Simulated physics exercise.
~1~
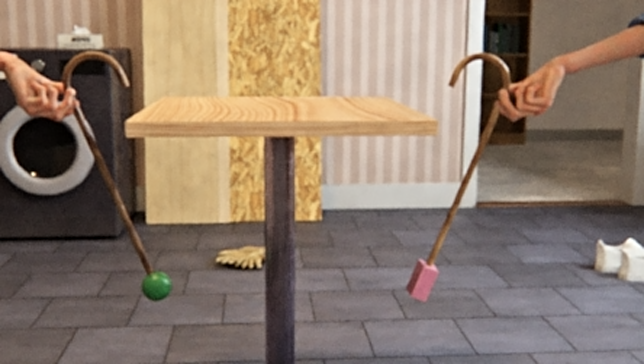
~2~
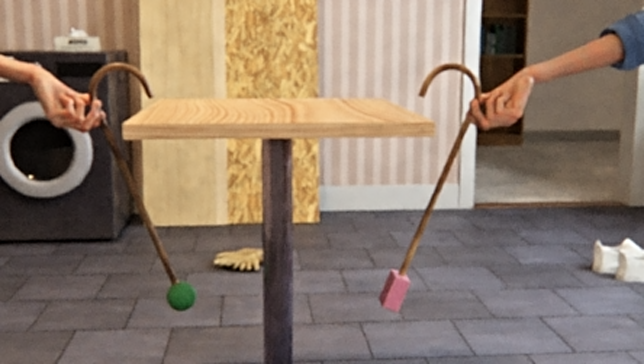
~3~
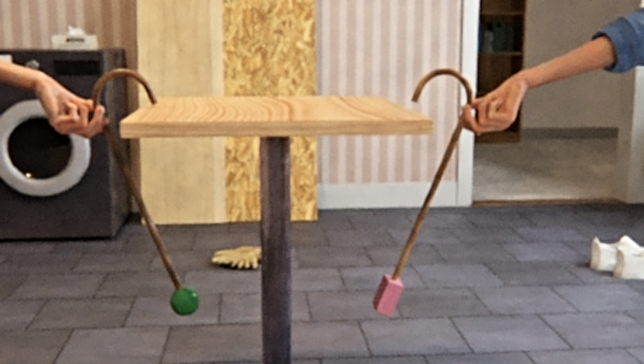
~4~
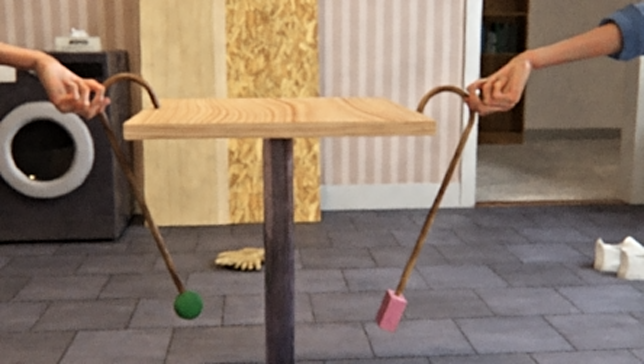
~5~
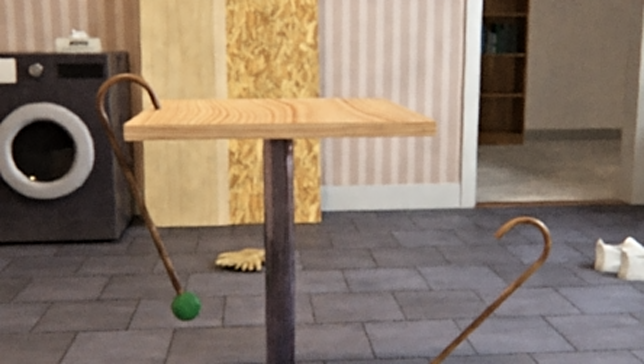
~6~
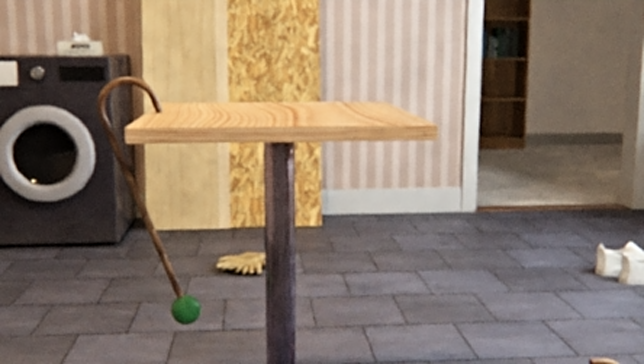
Pink-ended curved stick slipping off the table's right edge and falling after hands release both, while green-ended one stays hooked left.
